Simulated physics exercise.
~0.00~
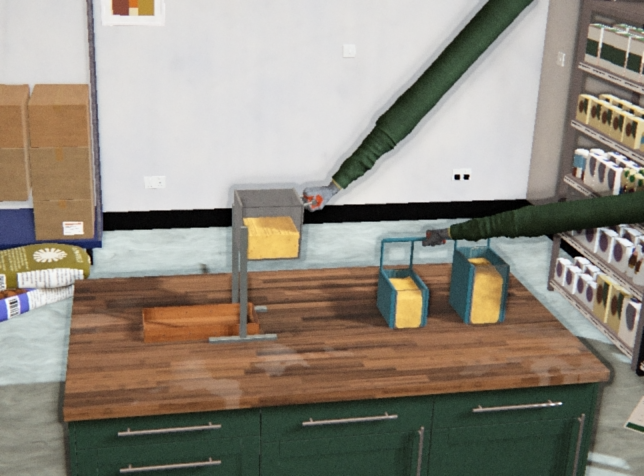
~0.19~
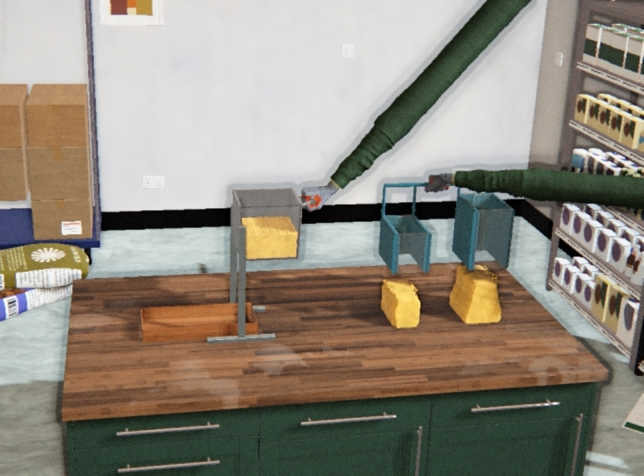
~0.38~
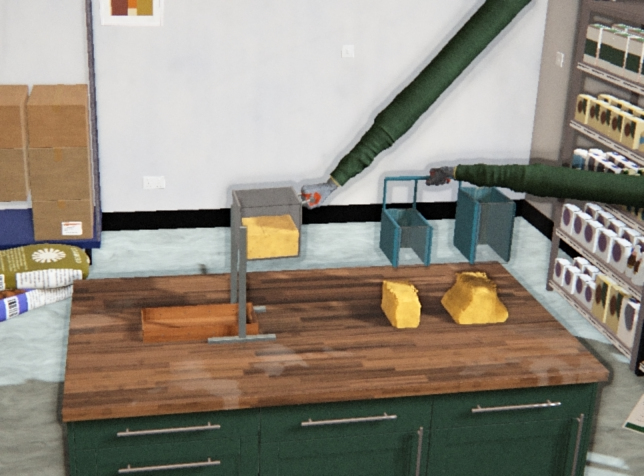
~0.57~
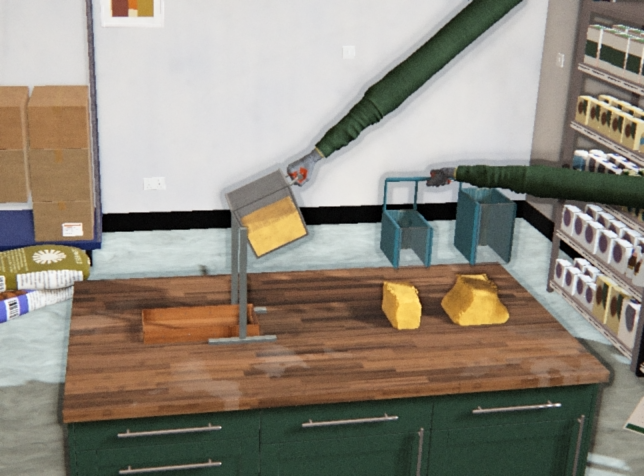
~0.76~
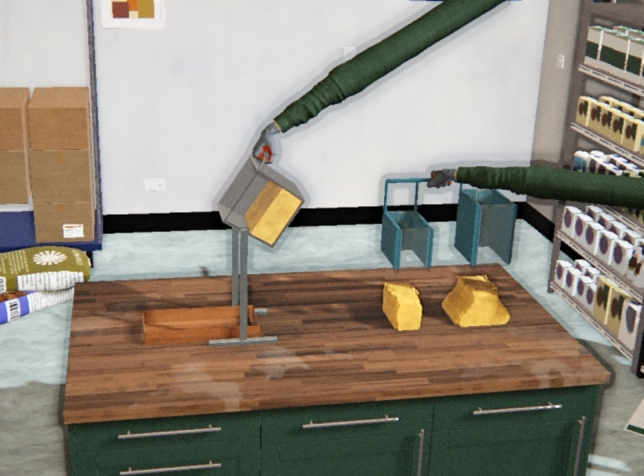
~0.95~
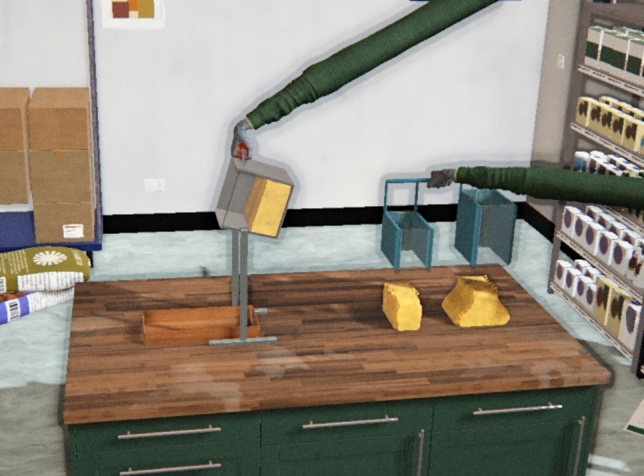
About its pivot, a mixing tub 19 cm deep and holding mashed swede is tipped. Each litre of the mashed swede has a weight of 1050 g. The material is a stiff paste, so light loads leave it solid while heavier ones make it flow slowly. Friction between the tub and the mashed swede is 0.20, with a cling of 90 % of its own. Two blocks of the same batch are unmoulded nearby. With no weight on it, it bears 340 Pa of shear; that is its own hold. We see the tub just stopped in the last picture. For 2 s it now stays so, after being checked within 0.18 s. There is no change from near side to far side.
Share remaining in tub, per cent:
Near 100 percent.
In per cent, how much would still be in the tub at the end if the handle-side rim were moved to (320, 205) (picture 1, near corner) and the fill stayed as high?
Roughly 100 %.
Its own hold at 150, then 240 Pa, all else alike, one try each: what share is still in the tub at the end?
First 100 %, second 100 %.
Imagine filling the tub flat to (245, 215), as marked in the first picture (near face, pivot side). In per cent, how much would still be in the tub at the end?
In that case, around 100 percent.
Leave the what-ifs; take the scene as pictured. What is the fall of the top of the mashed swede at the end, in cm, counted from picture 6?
1 cm.
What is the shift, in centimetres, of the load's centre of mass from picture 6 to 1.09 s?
Measured shift, roughly 0 cm.
After 1.09 s, the tub is at 74 degrees and holds 100 %.
After 1.26 s, the tub is at 74 degrees and holds 100 %.
After 1.43 s, the tub is at 74 degrees and holds 100 %.
After 1.60 s, the tub is at 74 degrees and holds 100 %.
After 2.95 s, the tub is at 74 degrees and holds 100 %.
